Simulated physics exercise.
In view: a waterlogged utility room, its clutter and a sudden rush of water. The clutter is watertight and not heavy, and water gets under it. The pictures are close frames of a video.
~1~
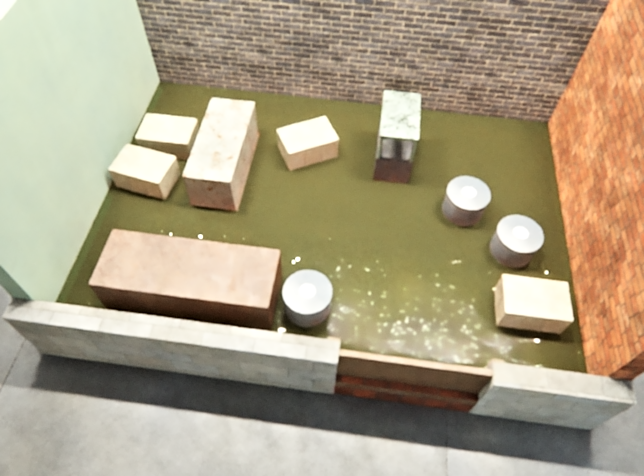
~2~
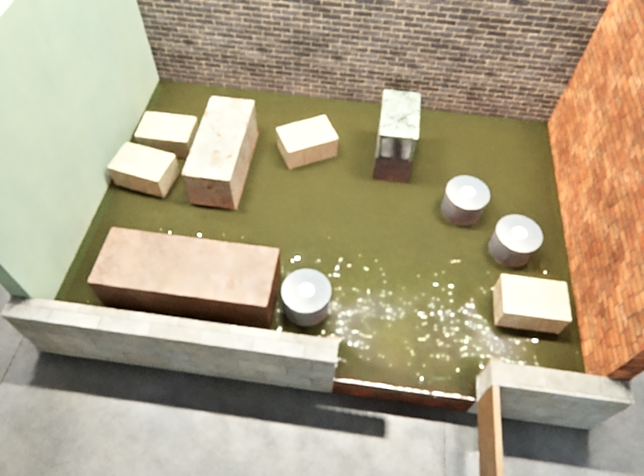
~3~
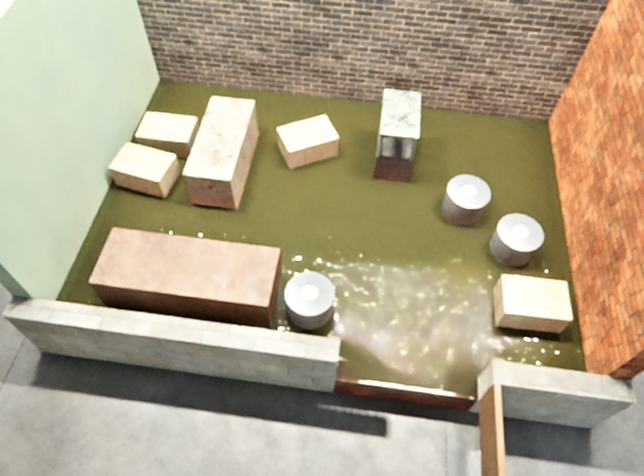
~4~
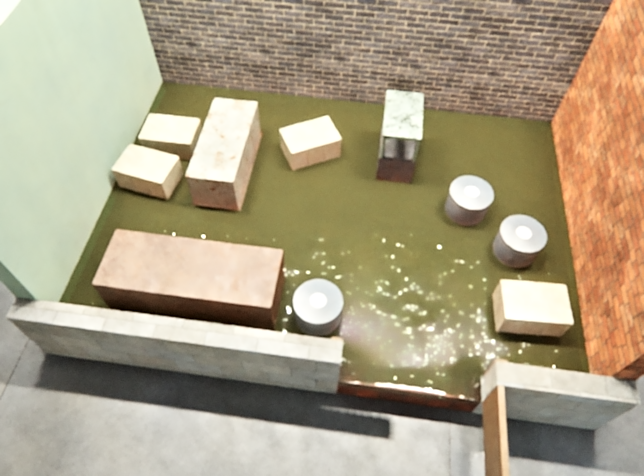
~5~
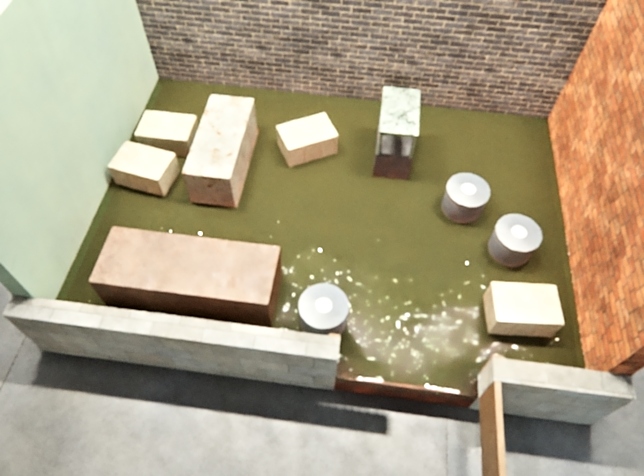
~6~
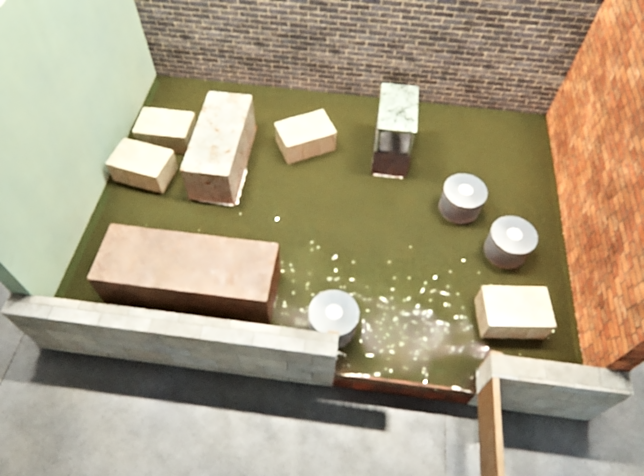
Wooden gate swinging open in a low wall, water churning at the gap, then a grey tub and pale crate drifting slightly.
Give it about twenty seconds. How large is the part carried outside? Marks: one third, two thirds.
Share: At least two thirds.
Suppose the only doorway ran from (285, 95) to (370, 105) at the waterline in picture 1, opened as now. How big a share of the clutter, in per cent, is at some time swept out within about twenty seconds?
Close to 30 %.
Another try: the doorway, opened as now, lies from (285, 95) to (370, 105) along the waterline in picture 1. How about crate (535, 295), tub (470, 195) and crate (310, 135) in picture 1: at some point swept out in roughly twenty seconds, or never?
In that order: Inside, kept in, washed out.
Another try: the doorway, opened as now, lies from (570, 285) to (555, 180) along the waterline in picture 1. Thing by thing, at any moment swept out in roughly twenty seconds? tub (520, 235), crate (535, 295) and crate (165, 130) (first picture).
In turn: Through, gone, kept in.
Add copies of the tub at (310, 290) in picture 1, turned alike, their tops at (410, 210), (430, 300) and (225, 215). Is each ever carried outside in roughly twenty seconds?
One after the other: Gone, washed out, yes.
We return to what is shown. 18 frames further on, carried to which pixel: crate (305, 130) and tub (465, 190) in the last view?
Around (335, 183) and (467, 313).
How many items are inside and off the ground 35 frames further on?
The number is 3.
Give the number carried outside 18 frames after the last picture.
I count 3.
A moment on, 1 of 7 are out; 6 afloat.
Next, 3 of 7 are out; 4 afloat.
Later, 4 of 7 are out; 3 afloat.
In the end, 5 of 7 are out; 2 afloat.
